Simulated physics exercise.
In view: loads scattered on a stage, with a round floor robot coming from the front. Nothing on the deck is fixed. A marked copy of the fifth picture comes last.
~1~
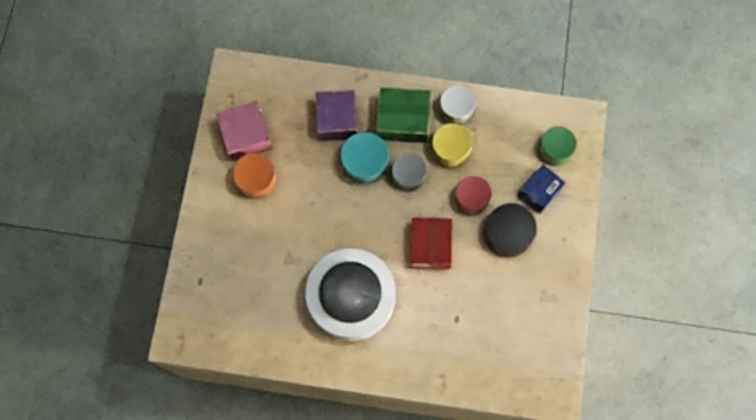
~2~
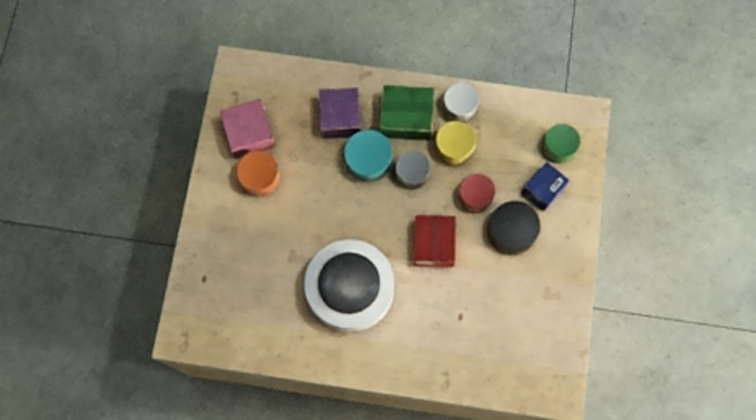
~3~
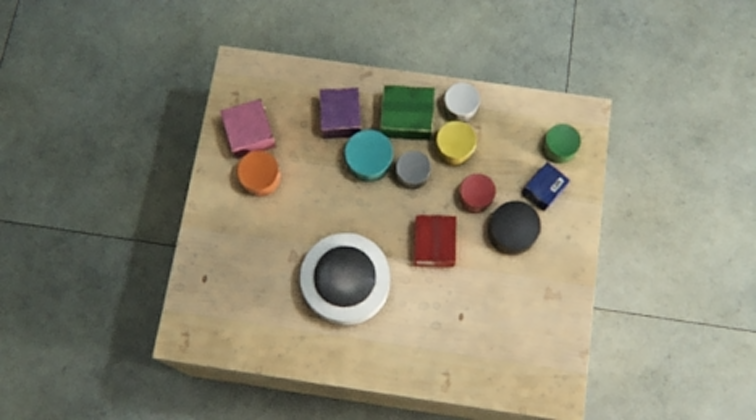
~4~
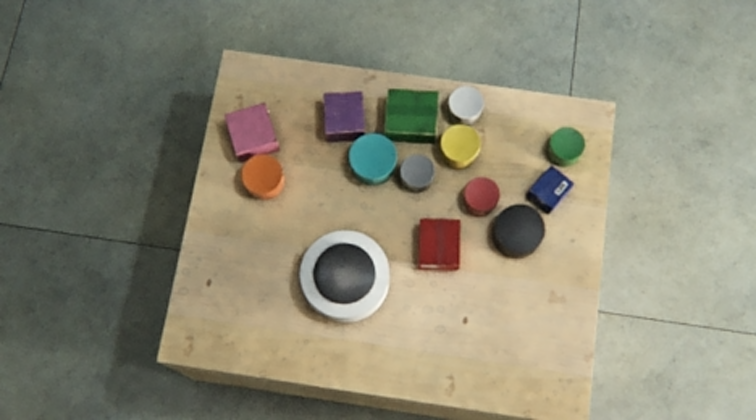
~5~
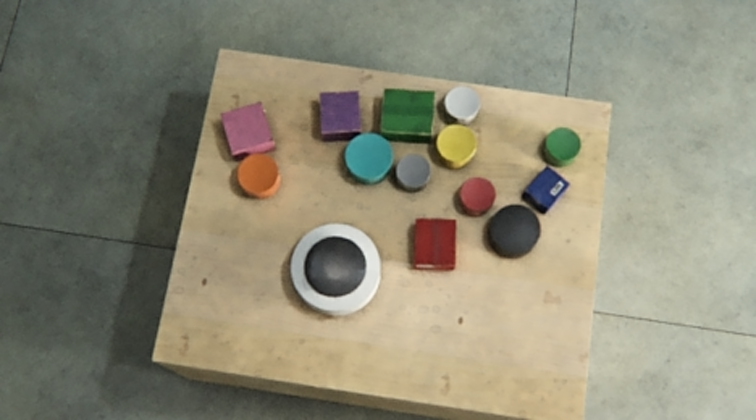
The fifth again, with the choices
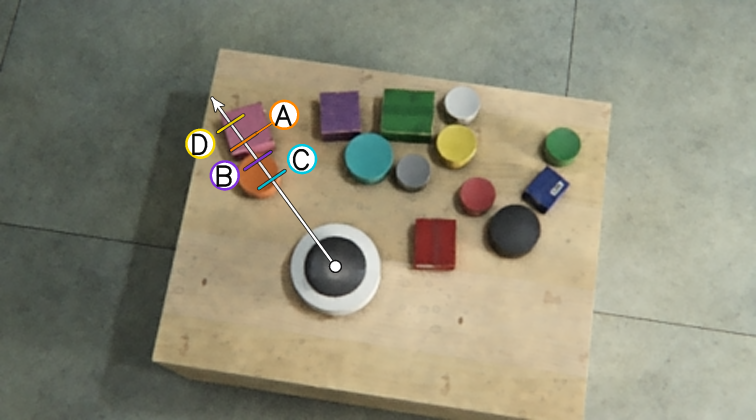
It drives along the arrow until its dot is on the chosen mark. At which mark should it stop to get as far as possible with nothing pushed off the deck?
As far as tick B.
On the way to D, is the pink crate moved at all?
By then, yes.
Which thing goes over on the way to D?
It is the orange pail.
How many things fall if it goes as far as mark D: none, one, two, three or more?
By then, one.
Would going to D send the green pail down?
No.
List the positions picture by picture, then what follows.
Orange pail (255, 176); black canister (510, 231); yellow pail (451, 147), in the first picture.
Robot (350, 286); grey pail (413, 170), in the second picture.
Robot (346, 279); green parcel (408, 113), in the third picture.
Robot (345, 277); pink crate (253, 133), in the fourth picture.
Robot (336, 270); green pail (561, 148); turquoise pail (369, 160); white pail (461, 108), in the fifth picture.
On the copy, A at (244, 142); B at (258, 161); C at (271, 180); D at (231, 124); the arrow from (335, 266) to (212, 98); the white dot at (335, 266).
On B. First, robot (307, 231); white pail (461, 108); green pail (561, 148).
Then, robot (280, 193); orange pail (233, 156); pink crate (246, 118).
Finally, robot (260, 166); orange pail (204, 142); pink crate (240, 102); nothing has fallen.
By contrast, A drops the orange pail; C is safe but short; D drops the orange pail.
